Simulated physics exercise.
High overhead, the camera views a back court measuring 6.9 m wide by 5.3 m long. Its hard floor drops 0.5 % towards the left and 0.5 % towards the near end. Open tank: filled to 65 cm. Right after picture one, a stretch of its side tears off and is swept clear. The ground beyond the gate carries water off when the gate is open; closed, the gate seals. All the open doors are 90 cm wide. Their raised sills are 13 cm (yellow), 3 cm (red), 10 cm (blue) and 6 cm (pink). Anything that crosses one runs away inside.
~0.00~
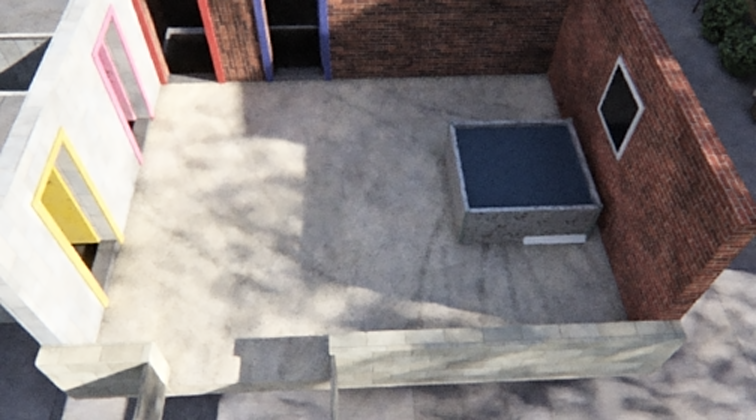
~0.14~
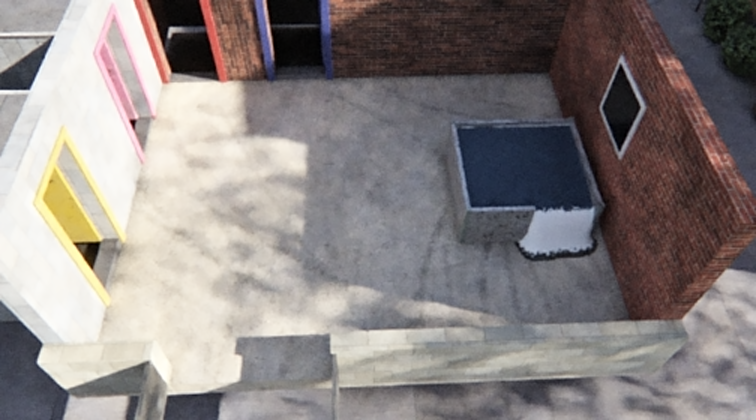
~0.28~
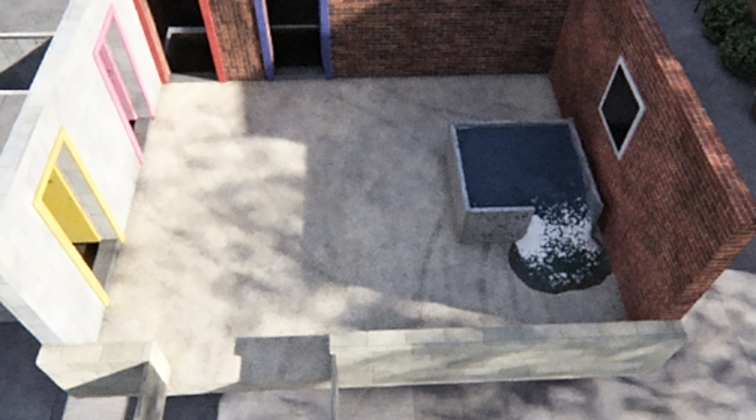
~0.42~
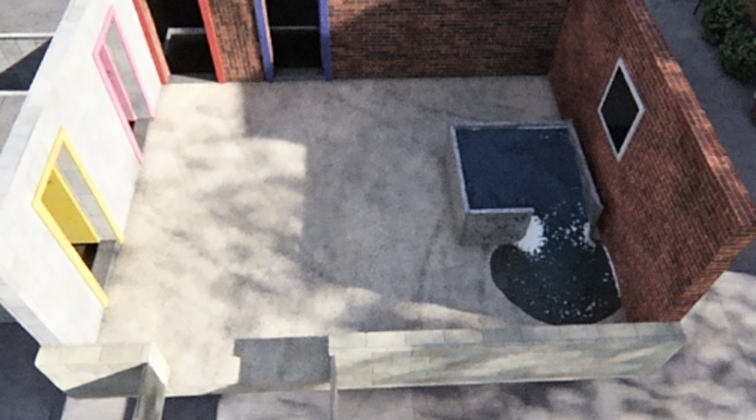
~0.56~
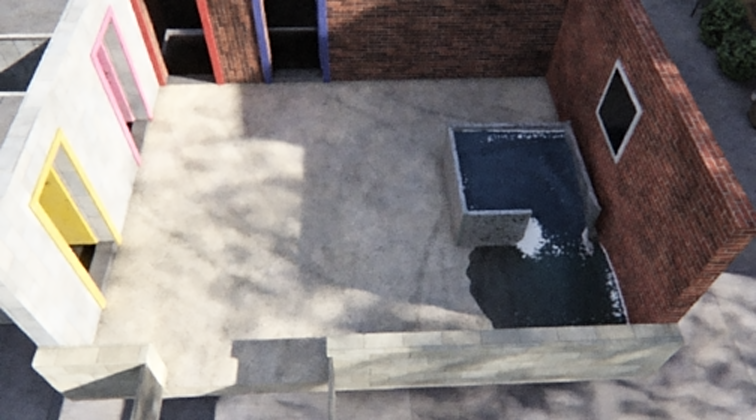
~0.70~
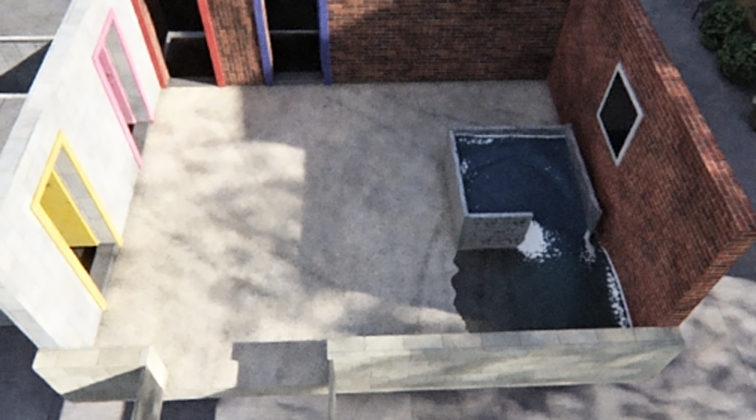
Dark water pouring from the broken side of an open tank, spreading across the near right corner of a walled courtyard.
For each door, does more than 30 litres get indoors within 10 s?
Door by door: Yellow door - no; red door - yes; blue door - no; pink door - no.
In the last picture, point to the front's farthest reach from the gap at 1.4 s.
That would be close to (379, 362).
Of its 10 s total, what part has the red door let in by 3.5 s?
About 0%.
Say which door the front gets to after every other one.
The blue door.
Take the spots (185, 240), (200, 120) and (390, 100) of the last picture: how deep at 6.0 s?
Taking the spots in order: 7 cm, 6 cm, 0 cm.
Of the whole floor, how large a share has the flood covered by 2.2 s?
Covered: Roughly 20 %.
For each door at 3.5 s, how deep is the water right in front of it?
Centimetres: Yellow 15 / red 0 / blue 0 / pink 0.
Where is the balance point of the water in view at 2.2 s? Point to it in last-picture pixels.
I'd put it close to (514, 256).
After 1.4 s water covers 10 % of the floor and is deepest (54 cm) near (619, 353); yellow door not reached, red door not reached, blue door not reached, pink door not reached.
After 2.2 s water covers 20 % of the floor and is deepest (39 cm) near (605, 354); yellow door not reached, red door not reached, blue door not reached, pink door not reached.
After 3.5 s water covers 55 % of the floor and is deepest (26 cm) near (591, 354); yellow door 15 cm at the sill, 0 L in, red door not reached, blue door not reached, pink door not reached.
After 6.0 s water covers 75 % of the floor and is deepest (16 cm) near (563, 355); yellow door 13 cm at the sill, 13 L in, red door 7 cm at the sill, 9 L in, blue door not reached, pink door 7 cm at the sill, 1 L in.
After 10.0 s water covers 85 % of the floor and is deepest (9 cm) near (152, 126); yellow door 8 cm at the sill, 14 L in, red door 8 cm at the sill, 130 L in, blue door 5 cm at the sill, 0 L in, pink door 6 cm at the sill, 5 L in.
